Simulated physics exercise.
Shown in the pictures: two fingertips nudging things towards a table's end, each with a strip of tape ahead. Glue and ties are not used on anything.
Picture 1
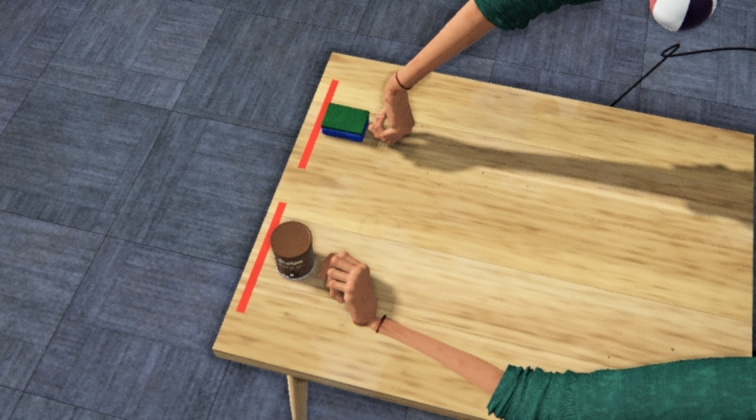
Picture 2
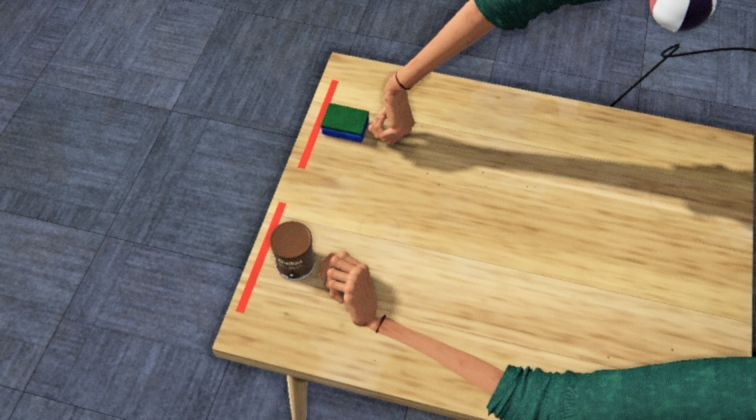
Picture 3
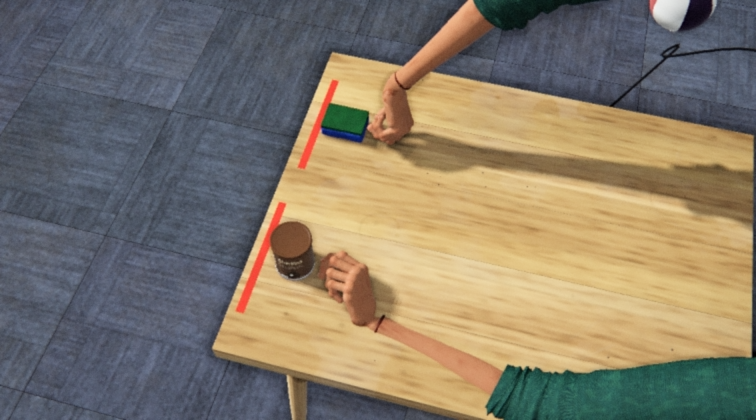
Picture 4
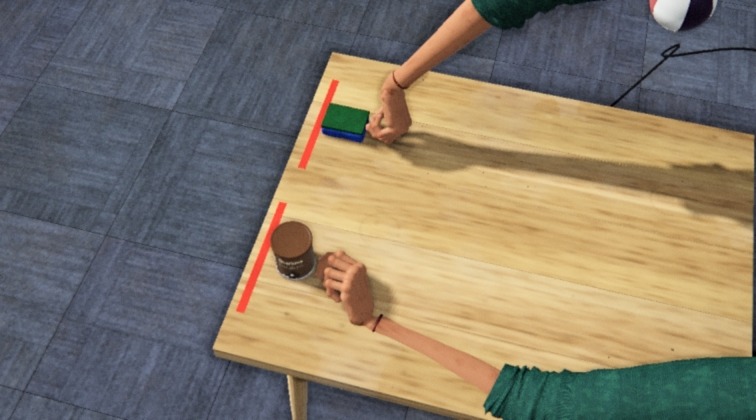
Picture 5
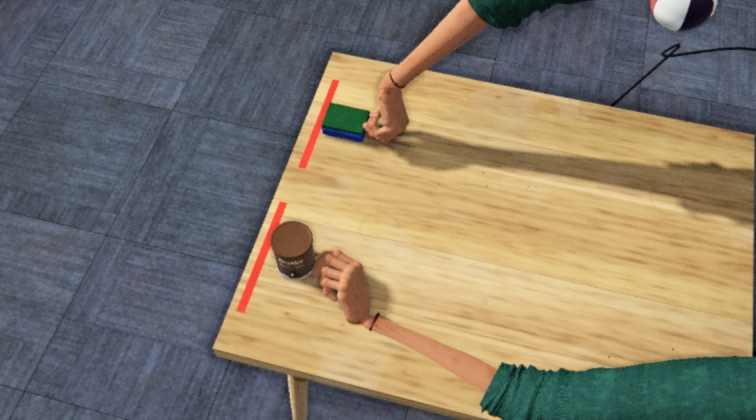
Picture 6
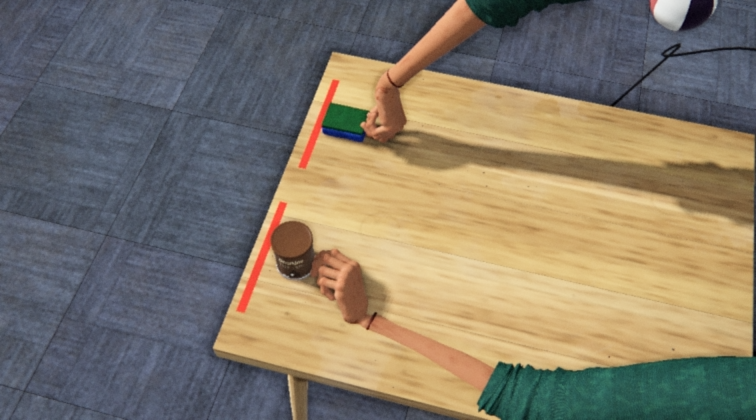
The video shows two hands on a wooden table, one beside a green and blue sponge and the other beside a brown pot, near red tape strips; the hands shift very slightly left while both objects stay practically still.
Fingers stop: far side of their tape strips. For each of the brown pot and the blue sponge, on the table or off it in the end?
Brown pot: Off; blue sponge: Off.
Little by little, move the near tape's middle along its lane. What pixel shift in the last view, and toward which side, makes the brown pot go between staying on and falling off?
Shift: About 12 px, direction right.
Then, 1.74 s on from there, brown pot turned 22° from its first pose near (231, 239); blue sponge turned 22° from its first pose near (294, 114).
Then, 2.00 s on from there, brown pot on its way down near (220, 294); blue sponge on its way down near (296, 203).
Then, 2.18 s on from there, brown pot at the bottom near (227, 367); blue sponge at the bottom near (303, 268).
In the end, the brown pot drops to the floor; the blue sponge drops to the floor.
